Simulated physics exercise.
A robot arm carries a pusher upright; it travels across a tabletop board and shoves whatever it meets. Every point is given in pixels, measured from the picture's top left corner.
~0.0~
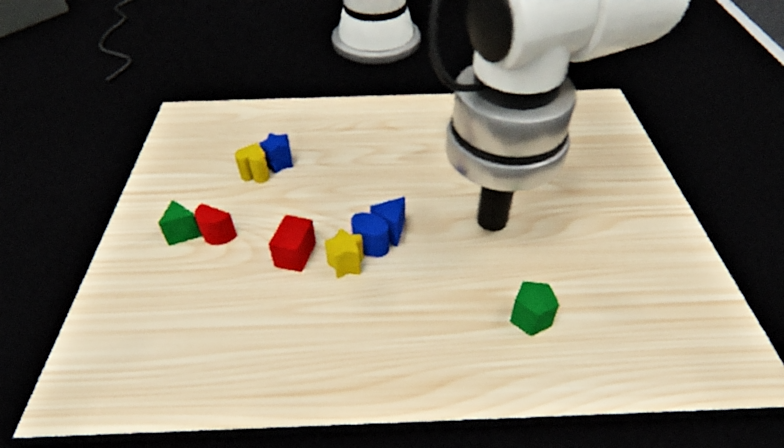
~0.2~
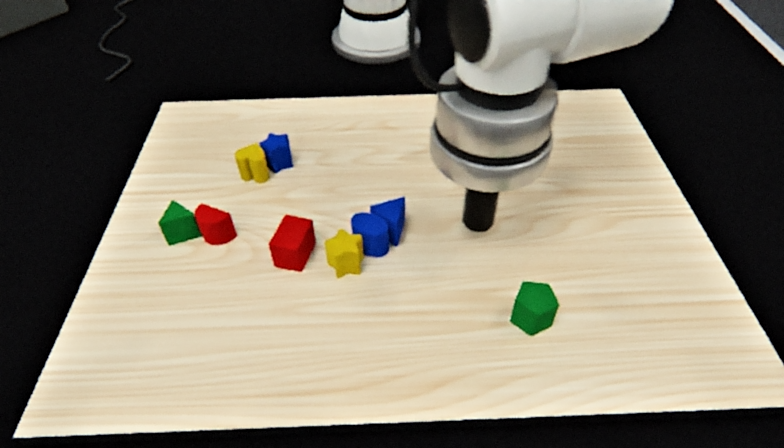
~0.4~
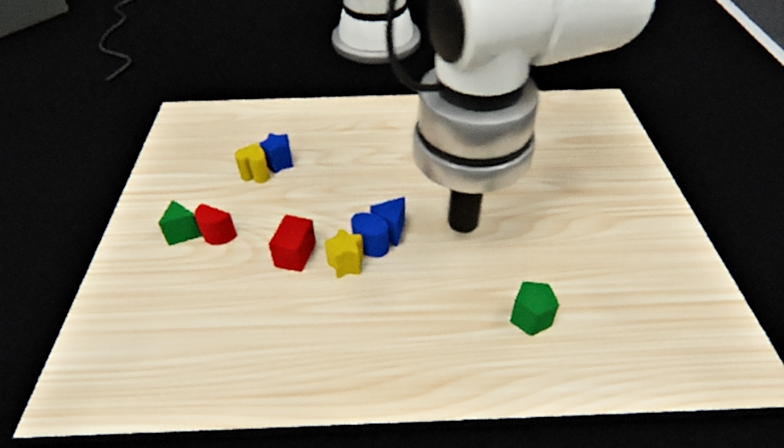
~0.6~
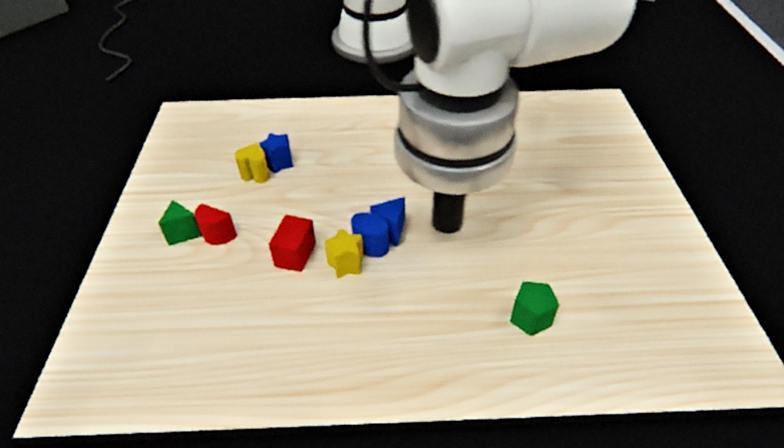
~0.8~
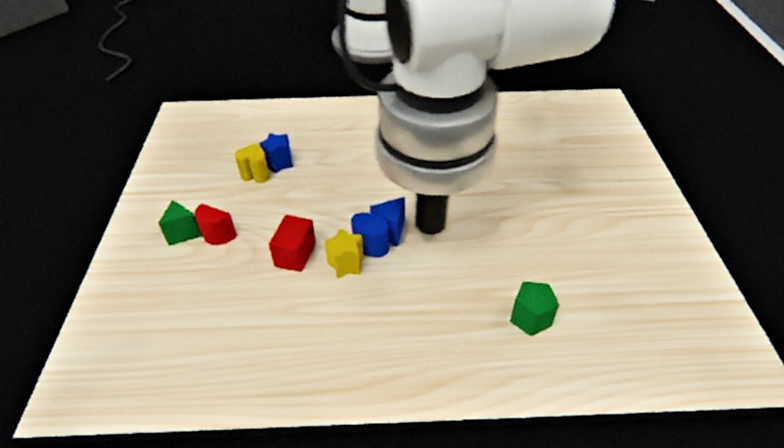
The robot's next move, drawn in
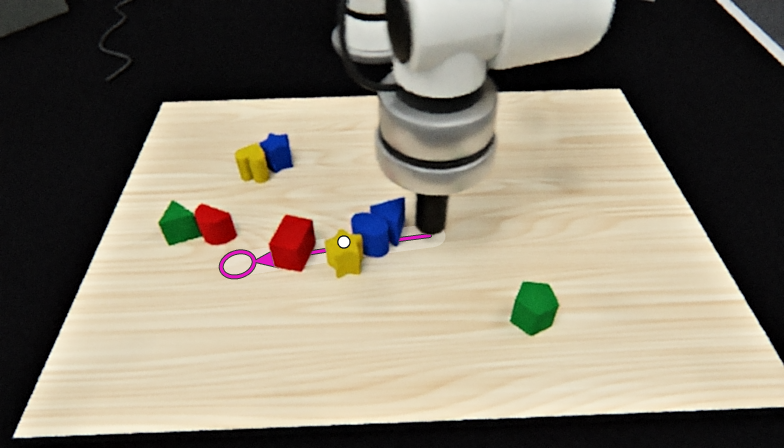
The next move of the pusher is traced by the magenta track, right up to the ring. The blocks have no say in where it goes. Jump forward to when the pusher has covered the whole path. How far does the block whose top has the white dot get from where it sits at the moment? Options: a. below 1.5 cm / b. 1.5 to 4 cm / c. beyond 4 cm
The answer is b.
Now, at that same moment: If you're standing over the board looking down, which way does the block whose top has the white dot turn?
Counterclockwise from above.
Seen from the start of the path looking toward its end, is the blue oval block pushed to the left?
No - that is not the case.
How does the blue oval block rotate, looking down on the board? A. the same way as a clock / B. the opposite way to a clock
My pick is A.
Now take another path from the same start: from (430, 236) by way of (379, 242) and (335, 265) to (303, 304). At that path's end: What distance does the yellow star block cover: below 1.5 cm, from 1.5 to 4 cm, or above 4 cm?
Long: Over 4 cm.
Drawn move, in a line from (430, 236) to (238, 264); the dot is on the yellow star block.
The first path, step by step. One third of the way, pusher (366, 232); yellow star block (332, 249), turned 30° anticlockwise; blue oval block (329, 227), turned 30° anticlockwise; blue triangle (352, 204), turned 35° clockwise.
Two thirds of the way, pusher (301, 242); red rectangular block (244, 233), turned 55° anticlockwise; yellow star block (320, 256), turned 75° anticlockwise; blue oval block (273, 219), turned 55° clockwise; blue triangle (345, 204), turned 65° clockwise.
At the end, pusher (234, 253); red rectangular block (199, 238); yellow star block (320, 256), turned 75° anticlockwise; blue oval block (255, 215), turned 115° clockwise; blue triangle (345, 204), turned 65° clockwise.
